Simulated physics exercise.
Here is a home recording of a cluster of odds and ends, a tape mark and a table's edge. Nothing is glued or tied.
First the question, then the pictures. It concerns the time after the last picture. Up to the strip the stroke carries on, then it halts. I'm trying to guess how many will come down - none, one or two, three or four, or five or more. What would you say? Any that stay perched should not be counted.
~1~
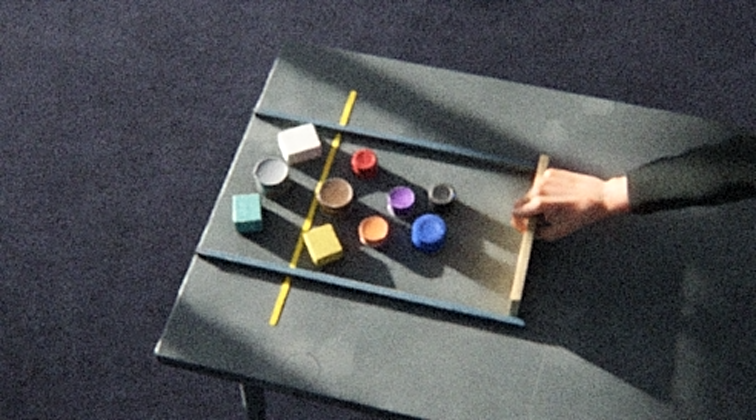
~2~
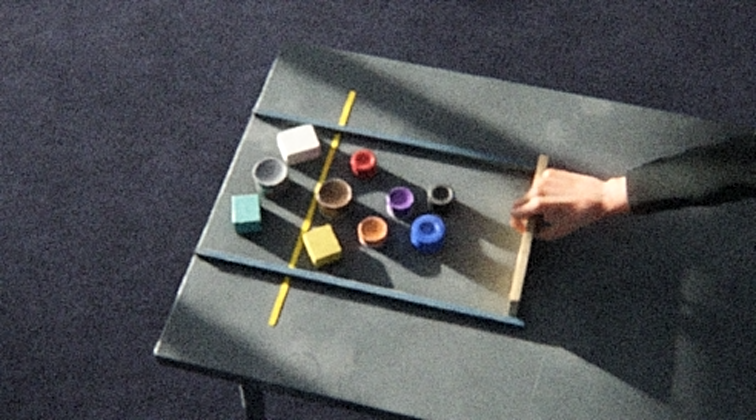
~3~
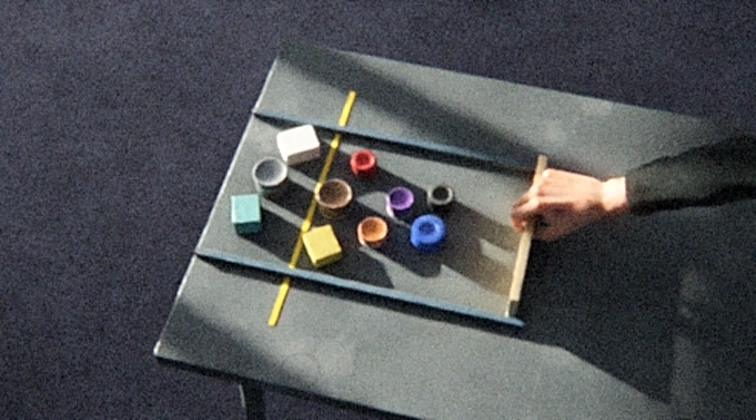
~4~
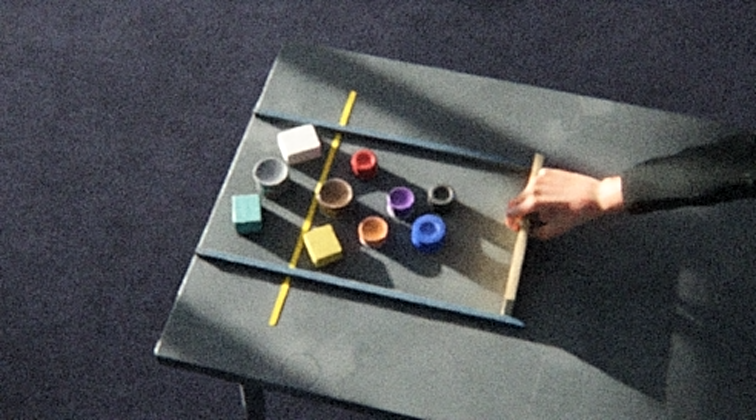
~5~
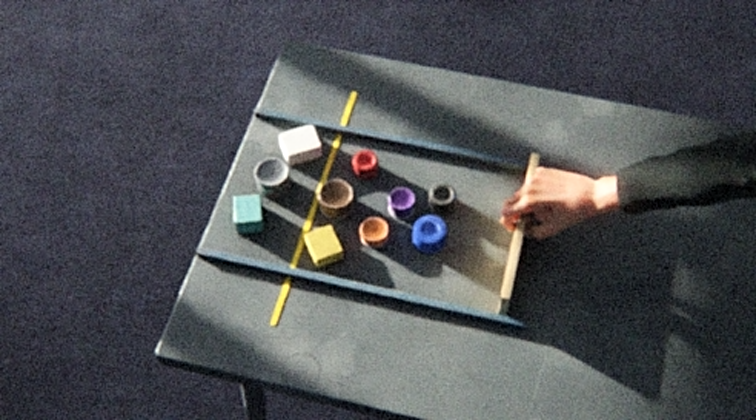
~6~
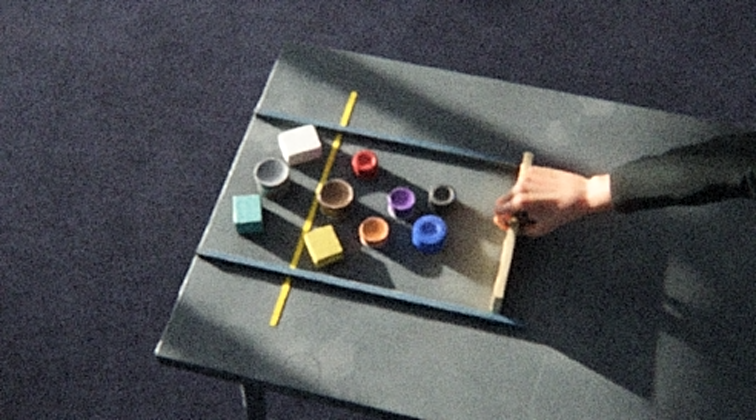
I would say none.
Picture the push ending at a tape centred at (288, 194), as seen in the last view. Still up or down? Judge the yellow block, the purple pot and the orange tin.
Yellow block stays put, purple pot stays put, orange tin stays put.
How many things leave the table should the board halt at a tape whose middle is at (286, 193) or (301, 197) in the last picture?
1, then 0.
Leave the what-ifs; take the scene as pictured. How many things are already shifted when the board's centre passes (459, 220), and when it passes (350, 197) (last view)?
Counts: 0 / 7.
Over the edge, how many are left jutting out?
0 in all.
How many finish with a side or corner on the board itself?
5 of them.
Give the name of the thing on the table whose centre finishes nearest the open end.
The grey tub.
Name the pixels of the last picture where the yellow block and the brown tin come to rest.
First at (280, 253); second at (277, 185).
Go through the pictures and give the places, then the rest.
The first picture shows turquoise block (248, 213); grey tub (272, 178); white block (300, 145); board (529, 234); tape (316, 199).
The second picture shows grey tub (271, 179); purple pot (400, 203).
The third picture shows white block (299, 145); red lid (364, 165).
The fourth picture shows turquoise block (248, 214); board (524, 233).
The fifth picture shows grey tub (273, 179); yellow block (324, 246).
The sixth picture shows turquoise block (249, 214); grey tub (273, 179); white block (301, 145); board (513, 231); tape (317, 200).
Soon after, none off yet; turquoise block at rest near (249, 214); grey tub at rest near (273, 179); white block at rest near (301, 145).
At rest, the number that fall off is zero.
